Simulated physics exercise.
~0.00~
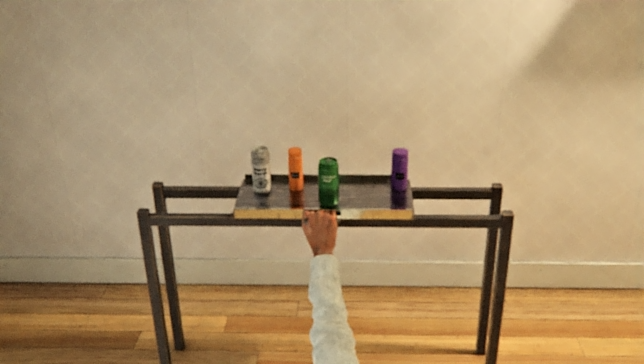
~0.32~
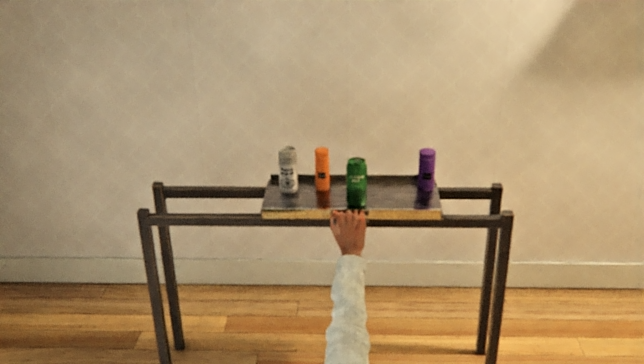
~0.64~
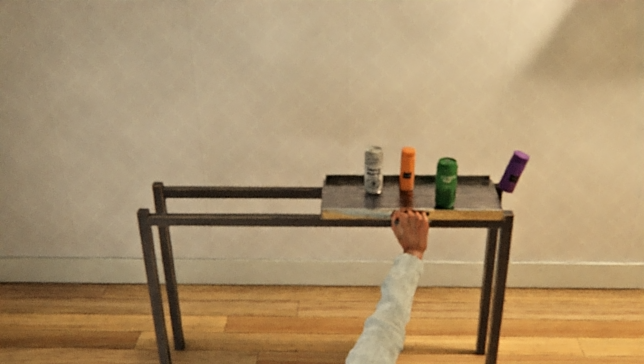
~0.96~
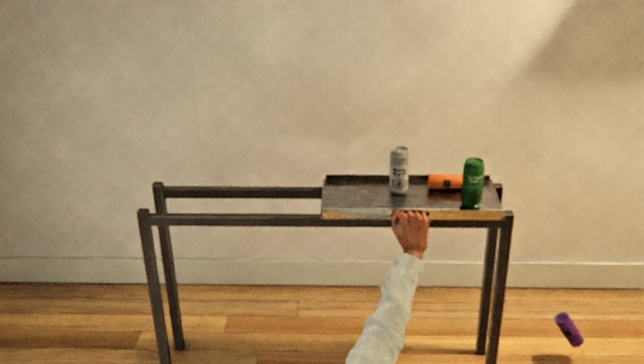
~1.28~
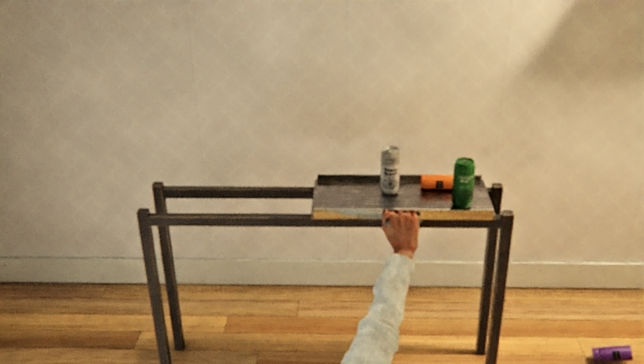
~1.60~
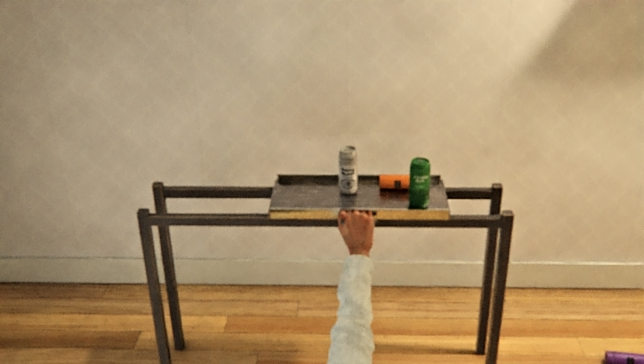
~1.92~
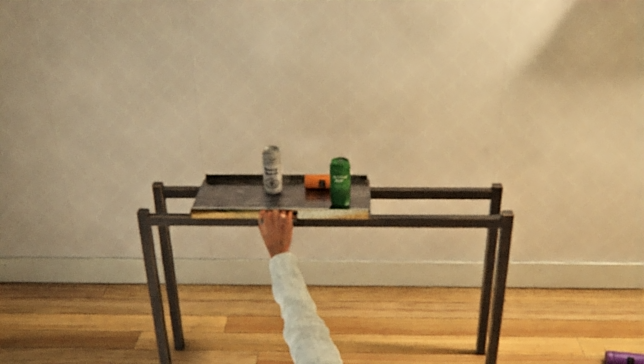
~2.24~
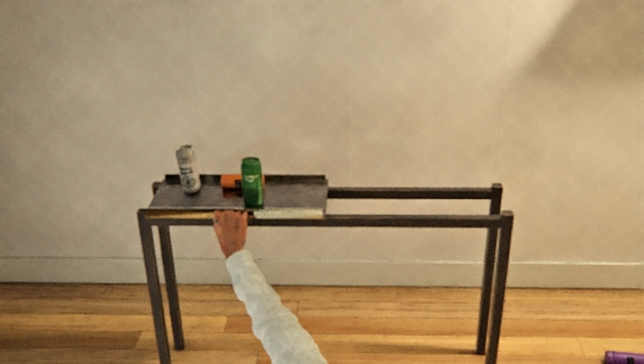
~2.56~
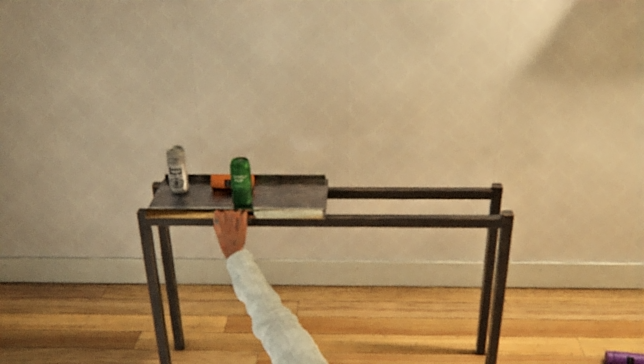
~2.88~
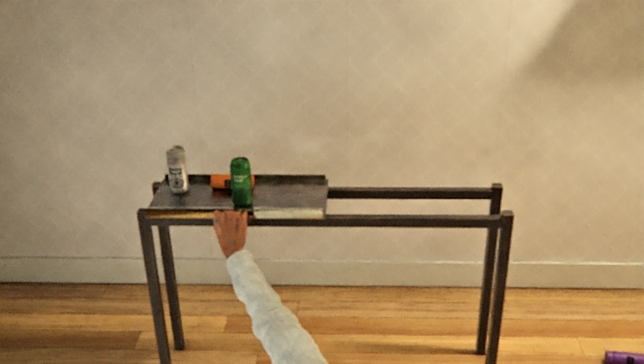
The footage shows a hand sliding a tray of four upright containers right along a metal stand until the purple one tips off the end and the orange one topples. The hand then slides the tray left, where the white and green cans remain standing beside the fallen orange container.
